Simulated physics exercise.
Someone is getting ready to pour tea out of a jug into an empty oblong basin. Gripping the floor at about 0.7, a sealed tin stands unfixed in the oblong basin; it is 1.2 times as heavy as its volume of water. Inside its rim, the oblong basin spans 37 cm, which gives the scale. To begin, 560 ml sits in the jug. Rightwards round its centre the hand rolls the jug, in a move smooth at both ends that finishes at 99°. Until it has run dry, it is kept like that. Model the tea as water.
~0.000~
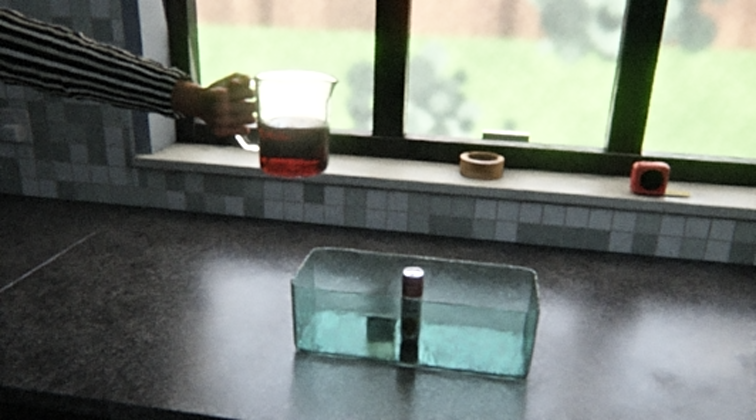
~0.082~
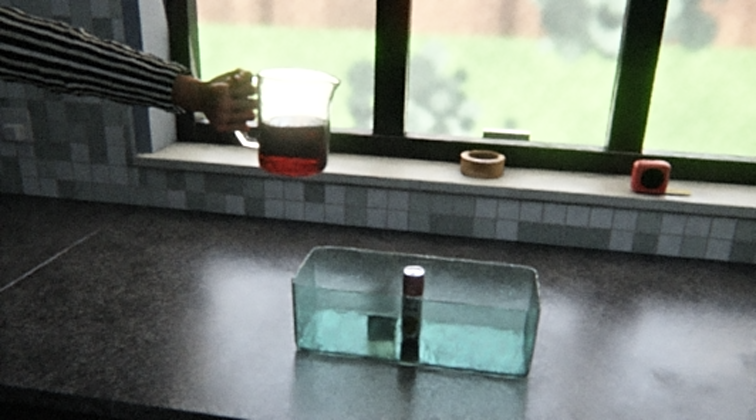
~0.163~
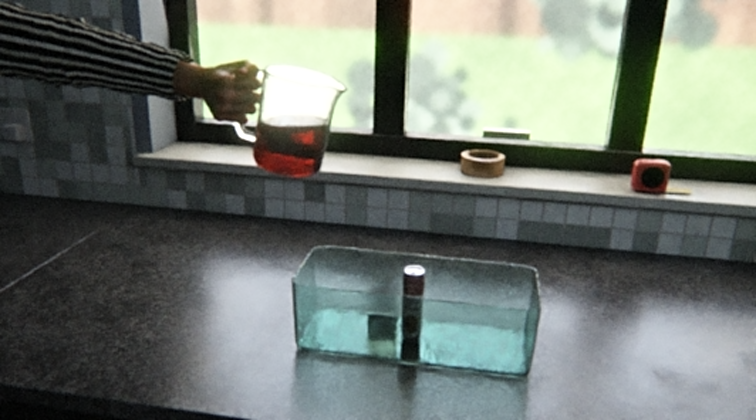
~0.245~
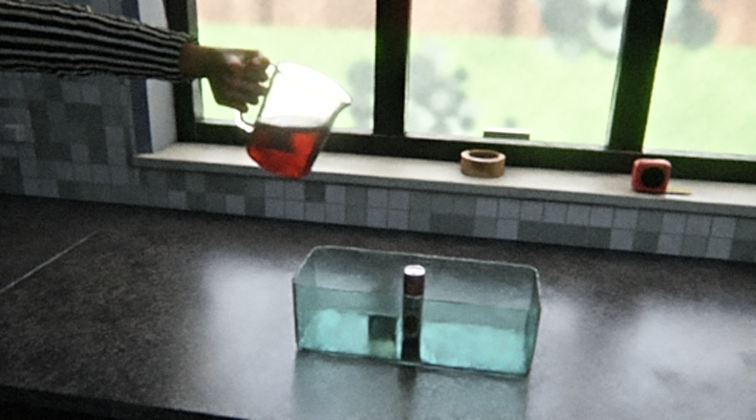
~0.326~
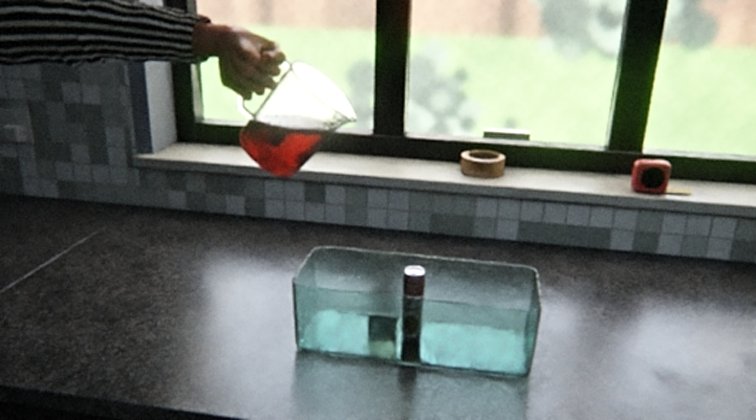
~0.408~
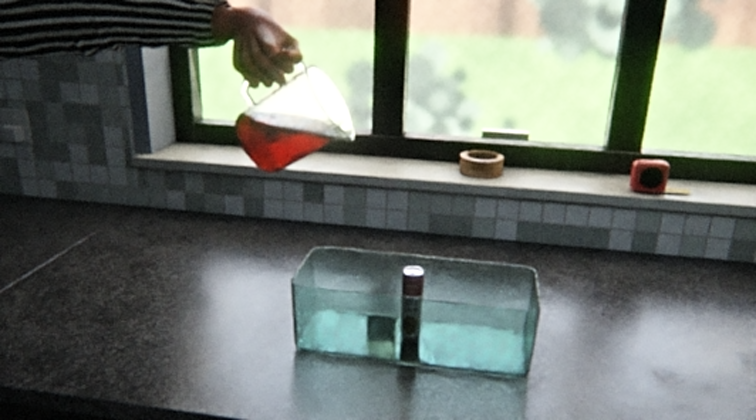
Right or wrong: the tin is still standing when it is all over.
Wrong, it has gone over.
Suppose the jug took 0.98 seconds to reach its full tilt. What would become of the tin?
Tips over.
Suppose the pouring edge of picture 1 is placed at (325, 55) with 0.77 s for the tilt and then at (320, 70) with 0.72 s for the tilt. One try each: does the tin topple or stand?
Trial 1 - tin tips; trial 2 - tin stays standing.
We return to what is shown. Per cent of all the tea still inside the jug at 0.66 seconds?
Roughly 68 per cent.
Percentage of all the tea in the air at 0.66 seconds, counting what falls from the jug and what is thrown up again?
Around 30 in a hundred.
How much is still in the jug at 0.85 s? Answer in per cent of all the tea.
Near 26 in a hundred.
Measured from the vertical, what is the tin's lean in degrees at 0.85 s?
I'd say it is close to 0 degrees off upright.
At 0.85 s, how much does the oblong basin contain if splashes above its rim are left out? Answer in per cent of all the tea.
Near 44 per cent of the total.
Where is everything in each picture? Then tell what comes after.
In the first frame, tilt 0°; pouring edge (339, 80); surface from (263, 119) to (328, 124); the oblong basin's rim runs from (302, 266) to (538, 291); the tin's top is at (413, 275).
In the second frame, tilt 3°; pouring edge (341, 81); surface from (263, 119) to (329, 122).
In the third frame, tilt 11°; pouring edge (347, 89); surface from (263, 119) to (329, 122).
In the fourth frame, tilt 24°; pouring edge (353, 102); surface from (259, 120) to (331, 123).
In the fifth frame, tilt 39°; pouring edge (357, 120); surface from (250, 122) to (335, 126).
In the sixth frame, tilt 56°; pouring edge (354, 139); surface from (243, 112) to (341, 131).
After 0.66 s the tilt is 96° and 67 per cent is still to pour; the tin stands where it began.
After 0.85 s the tilt is 99° and 27 per cent is still to pour; the tin stands 1 cm from where it began.
After 1.04 s the tilt is 99° and 9 per cent is still to pour; the tin leans 25°.
After 1.25 s the tilt is 99° and 2 per cent is still to pour; the tin lies on its side.
In the end the tin lies on its side.
